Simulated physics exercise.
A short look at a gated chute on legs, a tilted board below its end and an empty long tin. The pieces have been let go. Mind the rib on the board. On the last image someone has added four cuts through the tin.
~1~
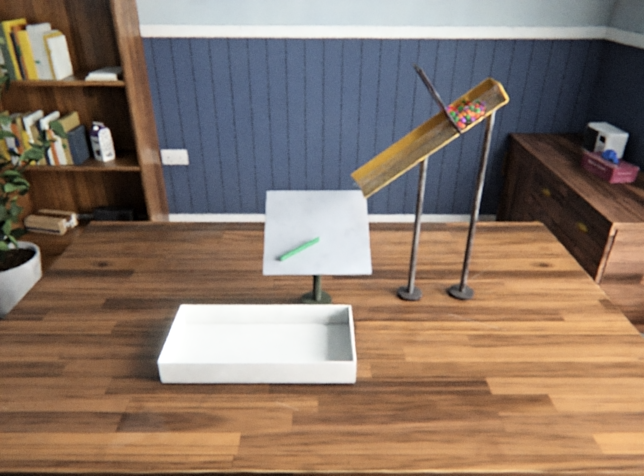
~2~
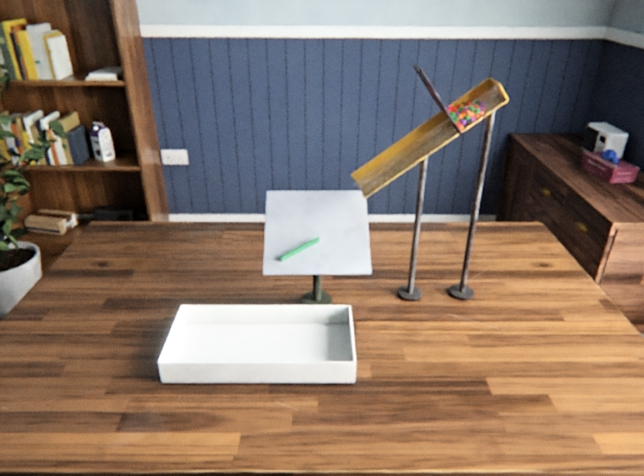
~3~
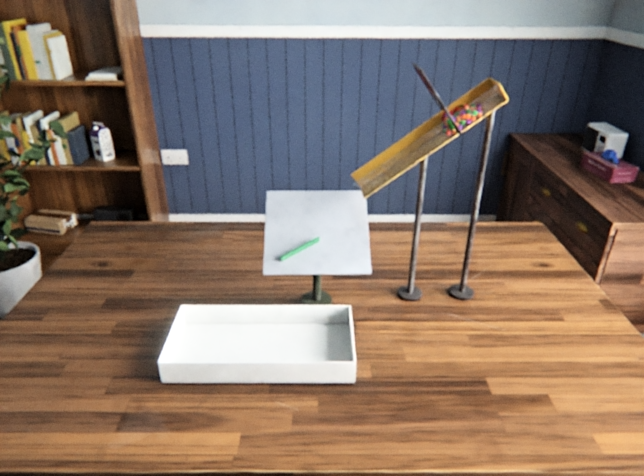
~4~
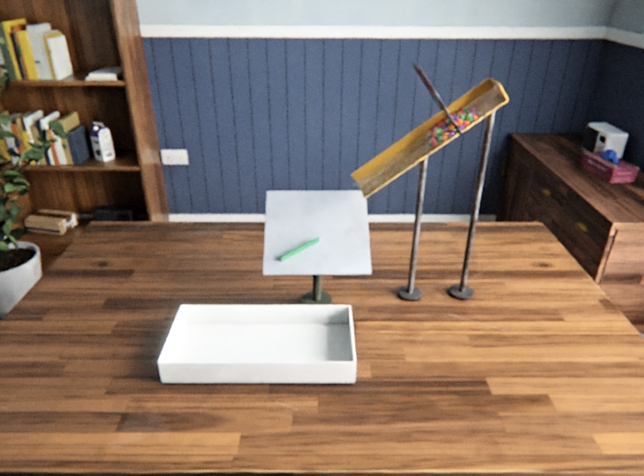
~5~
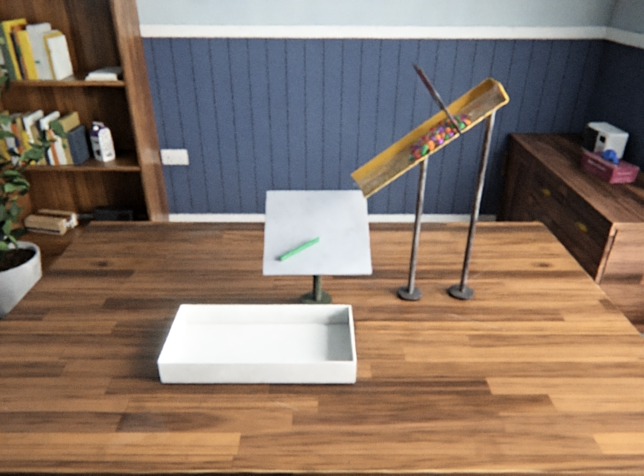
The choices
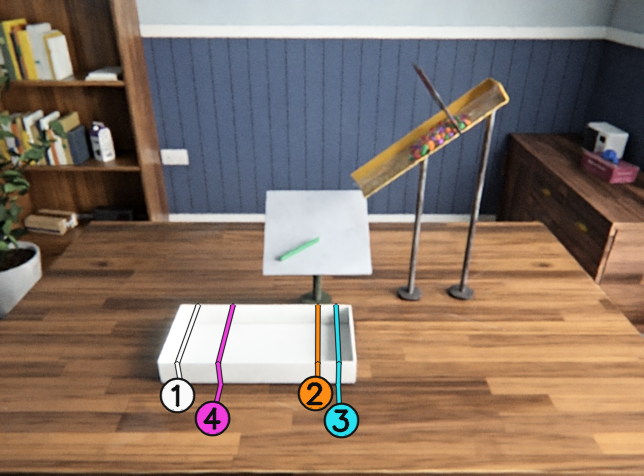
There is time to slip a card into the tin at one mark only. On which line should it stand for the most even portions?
4.
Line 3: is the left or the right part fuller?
Left.
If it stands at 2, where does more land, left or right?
Left.
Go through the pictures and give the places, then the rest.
Load behind the gate at (466, 113), round plastic beads; lip of the chute at (363, 193), sloping fairly steeply, in the first frame.
Middle of the board at (317, 230), tilted fairly steeply; middle of its low edge at (317, 274); of its high edge at (316, 191), in the second frame.
Front corners of the tin at (158, 362) and (355, 362), empty; front of the load at (445, 131), in the third frame.
Middle of the load at (453, 124); its front at (431, 144), about a quarter of the way to the lip; rib from (319, 237) to (281, 257), in the fourth frame.
Middle of the load at (440, 132); its front at (411, 158), about half of the way to the lip, in the fifth frame.
On the marked copy, line 1 crosses the front rim at (177, 362); line 2 crosses the front rim at (317, 362); line 3 crosses the front rim at (338, 362); line 4 crosses the front rim at (218, 362).
If 1 is chosen, of what is caught, a stray few on the left of the divider, nearly all on the right.
If 2 is chosen, of what is caught, nearly all on the left of the divider, a small part on the right.
If 3 is chosen, of what is caught, all on the left of the divider, none on the right.
If 4 is chosen, of what is caught, about half on the left of the divider, about half on the right.
